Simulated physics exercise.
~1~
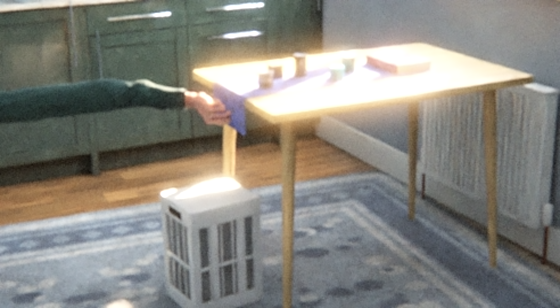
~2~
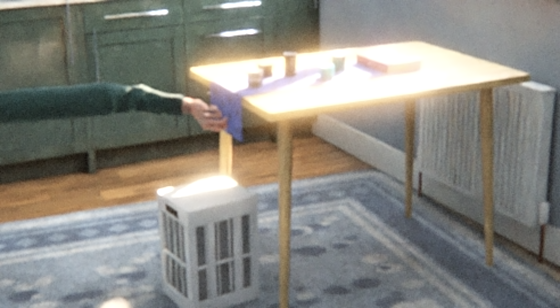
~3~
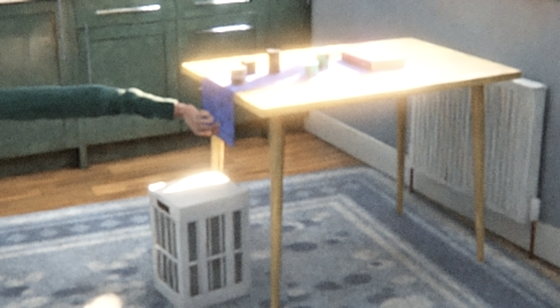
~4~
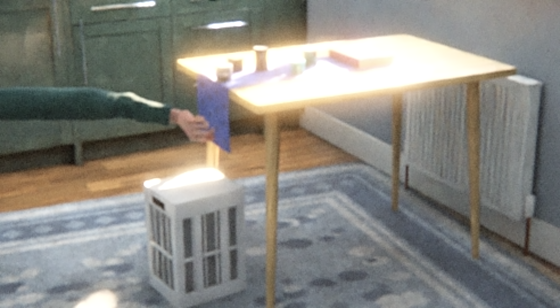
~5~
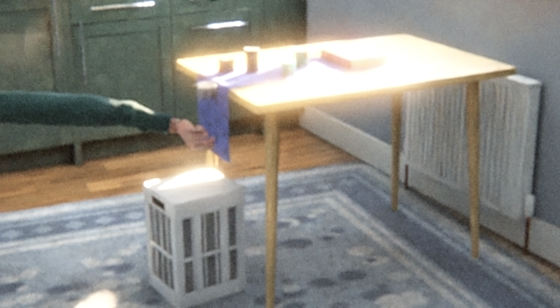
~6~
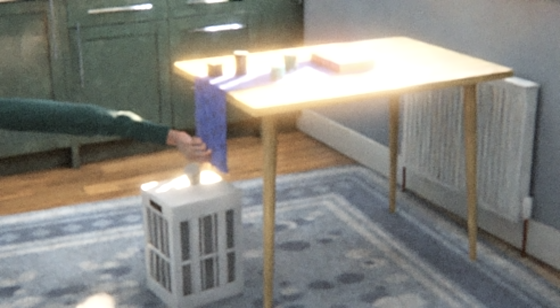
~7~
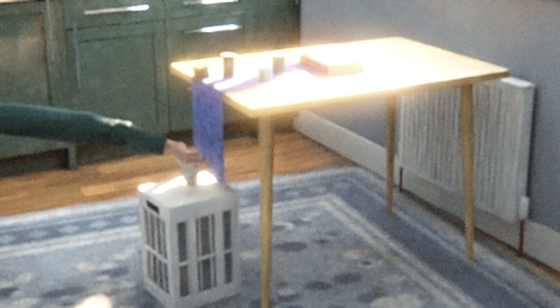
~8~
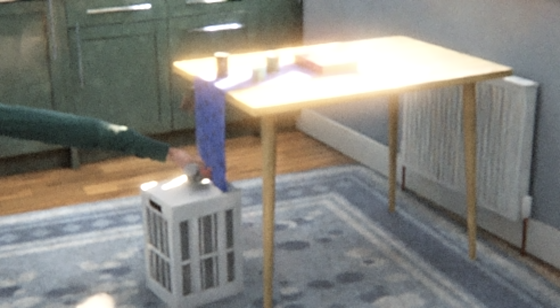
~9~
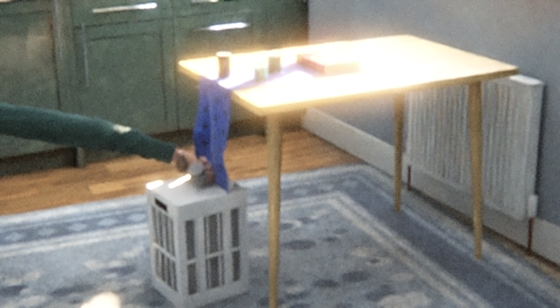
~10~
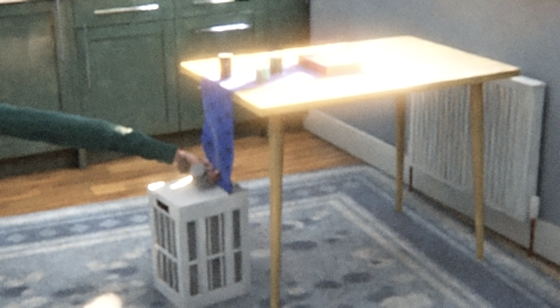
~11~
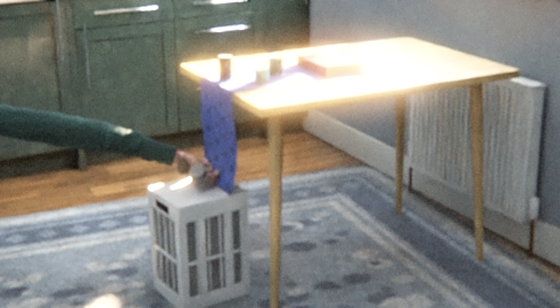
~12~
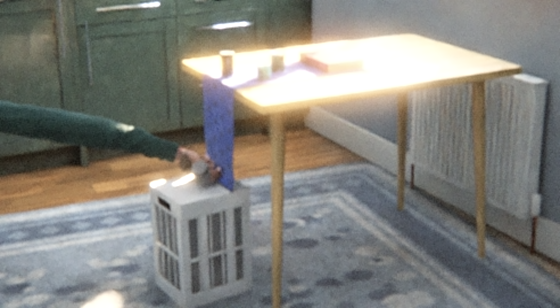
A blue table runner was slowly pulled down over the left end of a wooden table by a green-sleeved hand, carrying two small objects off the edge onto the white crate, where the hand finally held the hem while the others stayed on the table.
